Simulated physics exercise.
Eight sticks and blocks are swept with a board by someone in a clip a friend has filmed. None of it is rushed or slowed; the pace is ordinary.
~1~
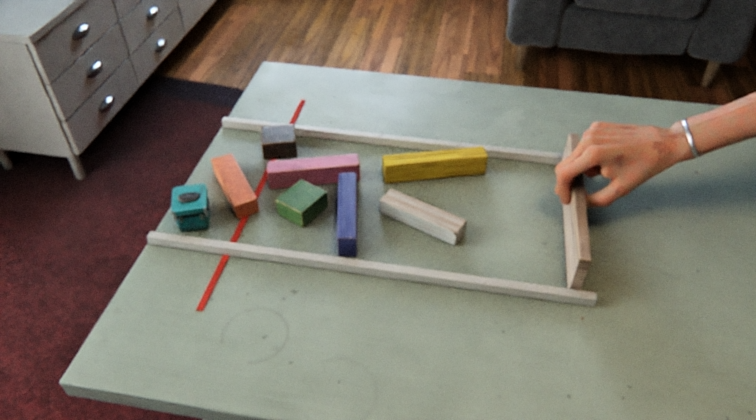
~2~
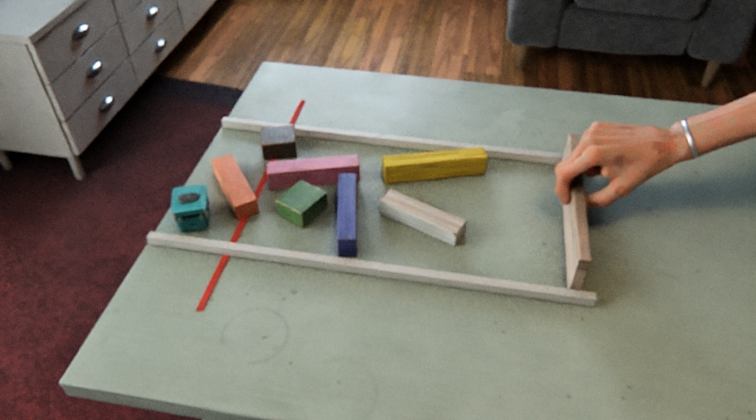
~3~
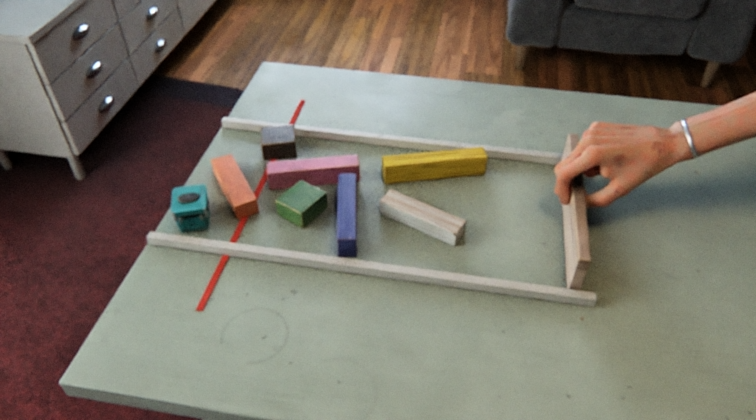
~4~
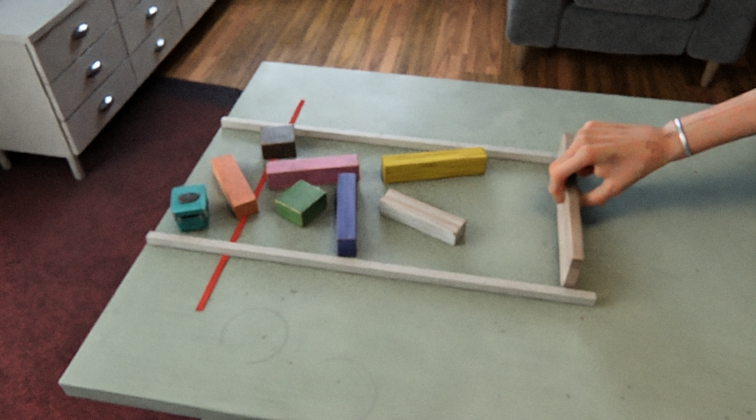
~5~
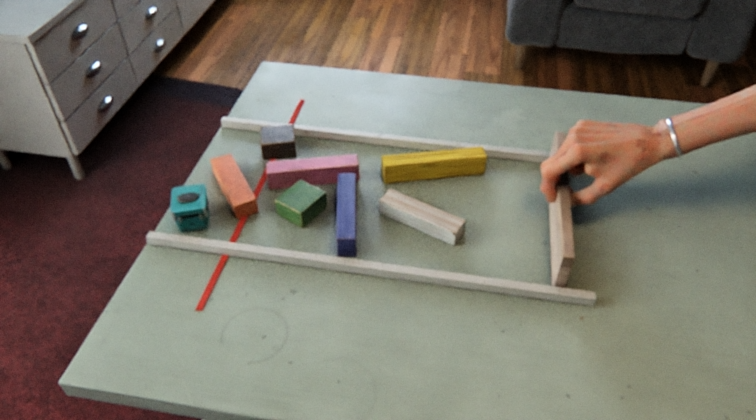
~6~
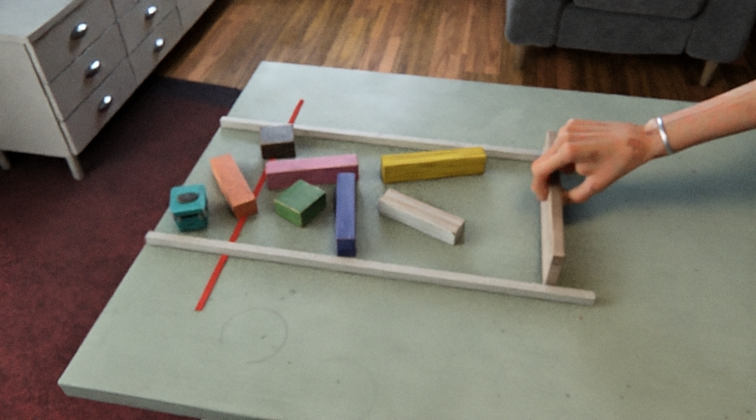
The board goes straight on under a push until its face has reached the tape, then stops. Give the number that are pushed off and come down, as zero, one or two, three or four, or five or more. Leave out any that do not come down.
Looks like just one or two of them go over the edge.
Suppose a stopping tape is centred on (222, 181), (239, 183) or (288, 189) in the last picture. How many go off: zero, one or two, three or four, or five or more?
Run 1 - at least five; run 2 - just one or two; run 3 - just one or two.
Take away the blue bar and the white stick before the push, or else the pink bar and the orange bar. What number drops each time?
The number fallen is 2, and in the other try 0.
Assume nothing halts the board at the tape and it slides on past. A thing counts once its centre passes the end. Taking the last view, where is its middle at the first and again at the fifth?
At (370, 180) for the first, at (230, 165) for the fifth.
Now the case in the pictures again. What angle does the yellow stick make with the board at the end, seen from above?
Some 40 degrees.
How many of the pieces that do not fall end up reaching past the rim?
2 in all.
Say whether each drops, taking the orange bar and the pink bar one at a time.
Once it all settles, the orange bar ends up below; as for the pink bar, it ends up below.
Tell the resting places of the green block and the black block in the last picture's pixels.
They finish at roughly (195, 192) and (235, 135) respectively.
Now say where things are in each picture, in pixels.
The first frame shows turquoise case (192, 208); orange bar (234, 185); black block (279, 142); board (574, 206); tape (261, 185).
The second frame shows orange bar (234, 185); green block (302, 203).
The third frame shows black block (279, 142); yellow stick (434, 165).
The fourth frame shows turquoise case (191, 208); blue bar (347, 213).
The fifth frame shows orange bar (234, 185); white stick (421, 217).
The sixth frame shows turquoise case (191, 208); orange bar (233, 185); black block (278, 142); board (551, 203); tape (260, 185).
Soon after, none off yet; turquoise case at rest near (191, 208); orange bar at rest near (233, 185); black block at rest near (278, 142).
Then, none off yet; turquoise case moved a little near (168, 213); orange bar moved about its own width near (178, 190); black block at rest near (278, 142).
Further on, one off so far; turquoise case moved about its own width near (166, 213); orange bar falling; black block moved a little near (268, 138).
At rest, the number that fall off is one or two; fallen, pink bar and orange bar.
